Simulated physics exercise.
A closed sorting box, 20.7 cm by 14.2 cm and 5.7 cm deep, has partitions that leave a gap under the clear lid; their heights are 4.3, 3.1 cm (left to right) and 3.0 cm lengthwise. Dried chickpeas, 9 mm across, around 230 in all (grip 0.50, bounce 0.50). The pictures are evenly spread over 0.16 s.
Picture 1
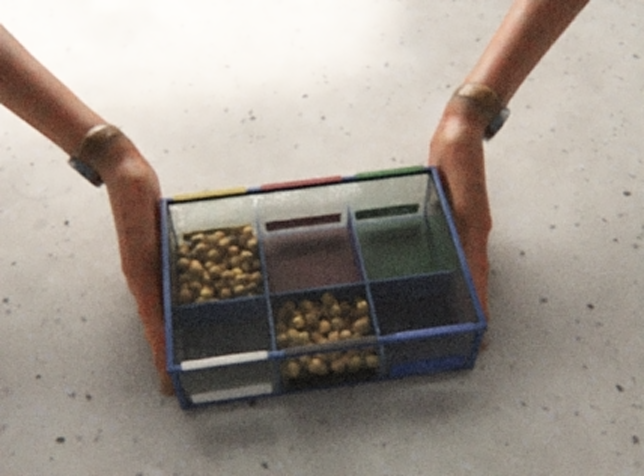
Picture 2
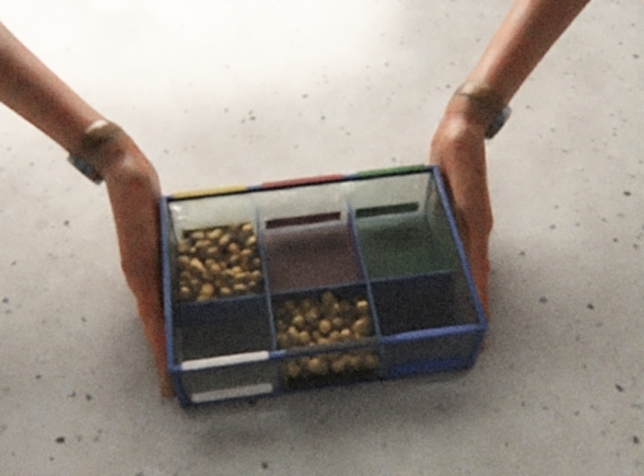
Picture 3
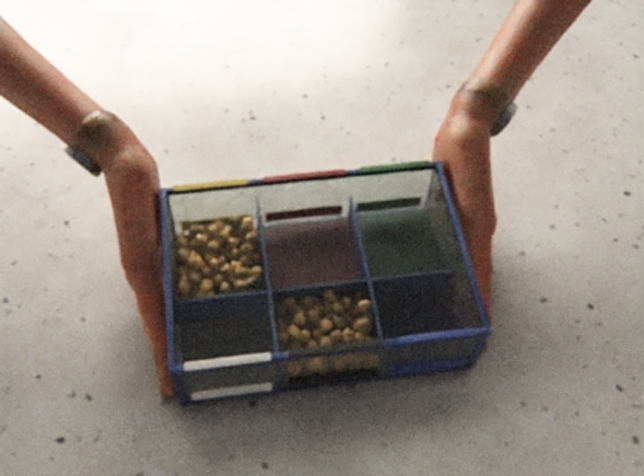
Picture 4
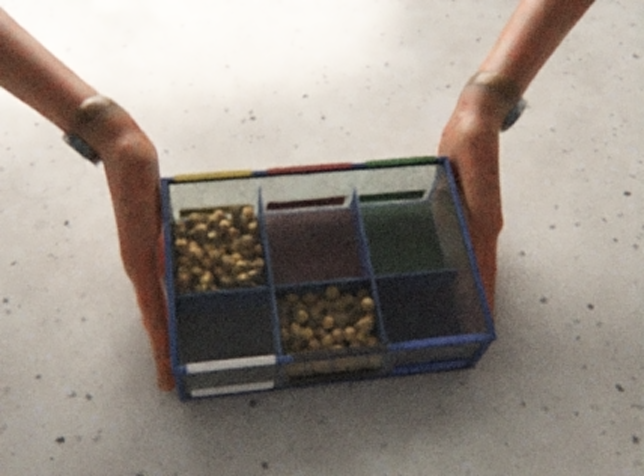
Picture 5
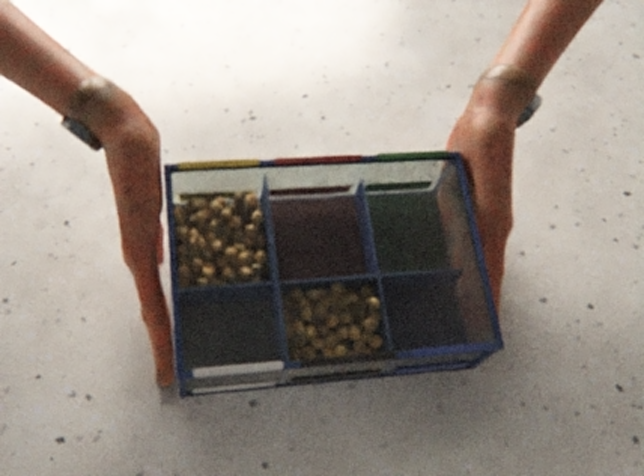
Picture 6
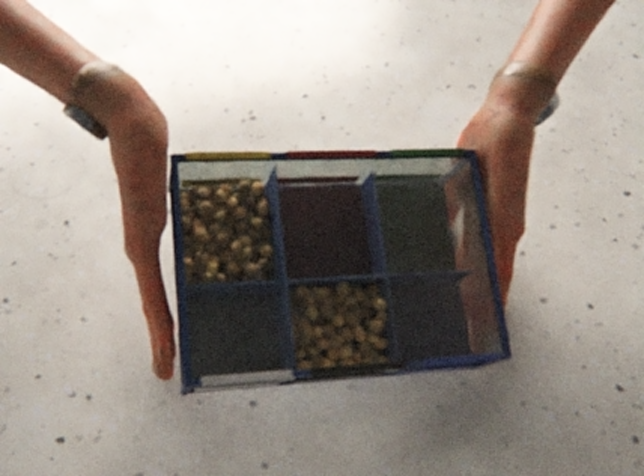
Two hands gradually tilting a clear-lidded sorting box with six compartments toward its front right corner, chickpeas staying in two compartments.
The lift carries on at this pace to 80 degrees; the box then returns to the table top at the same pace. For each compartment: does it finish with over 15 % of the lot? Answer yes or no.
Red no, blue no, green no, yellow yes, white yes, black yes.
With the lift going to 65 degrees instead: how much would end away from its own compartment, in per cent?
Some 35 per cent.
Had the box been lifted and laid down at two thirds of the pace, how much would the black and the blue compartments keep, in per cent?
In that case black 50, blue 10.
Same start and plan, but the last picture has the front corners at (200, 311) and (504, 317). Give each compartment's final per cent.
Red 5; blue 20; green 10; yellow 40; white 0; black 25.
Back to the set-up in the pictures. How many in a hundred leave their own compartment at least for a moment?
Roughly 35 per cent.
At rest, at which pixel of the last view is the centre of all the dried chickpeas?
Near (287, 351).
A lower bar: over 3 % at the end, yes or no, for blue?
Blue yes.
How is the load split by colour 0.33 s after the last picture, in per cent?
Red 0, blue 0, green 0, yellow 35, white 10, black 50.
Then, 0.33 s after the last picture, tilt 78 degrees; yellow 35 %, white 10 %, black 50 %.
Then, 0.55 s after the last picture, tilt 31 degrees; blue 5 %, yellow 25 %, white 20 %, black 50 %.
Then, 0.89 s after the last picture, tilt 0 degrees; blue 5 %, yellow 20 %, white 25 %, black 50 %.
In the end, red 0 %, blue 5 %, green 0 %, yellow 20 %, white 25 %, black 50 %.
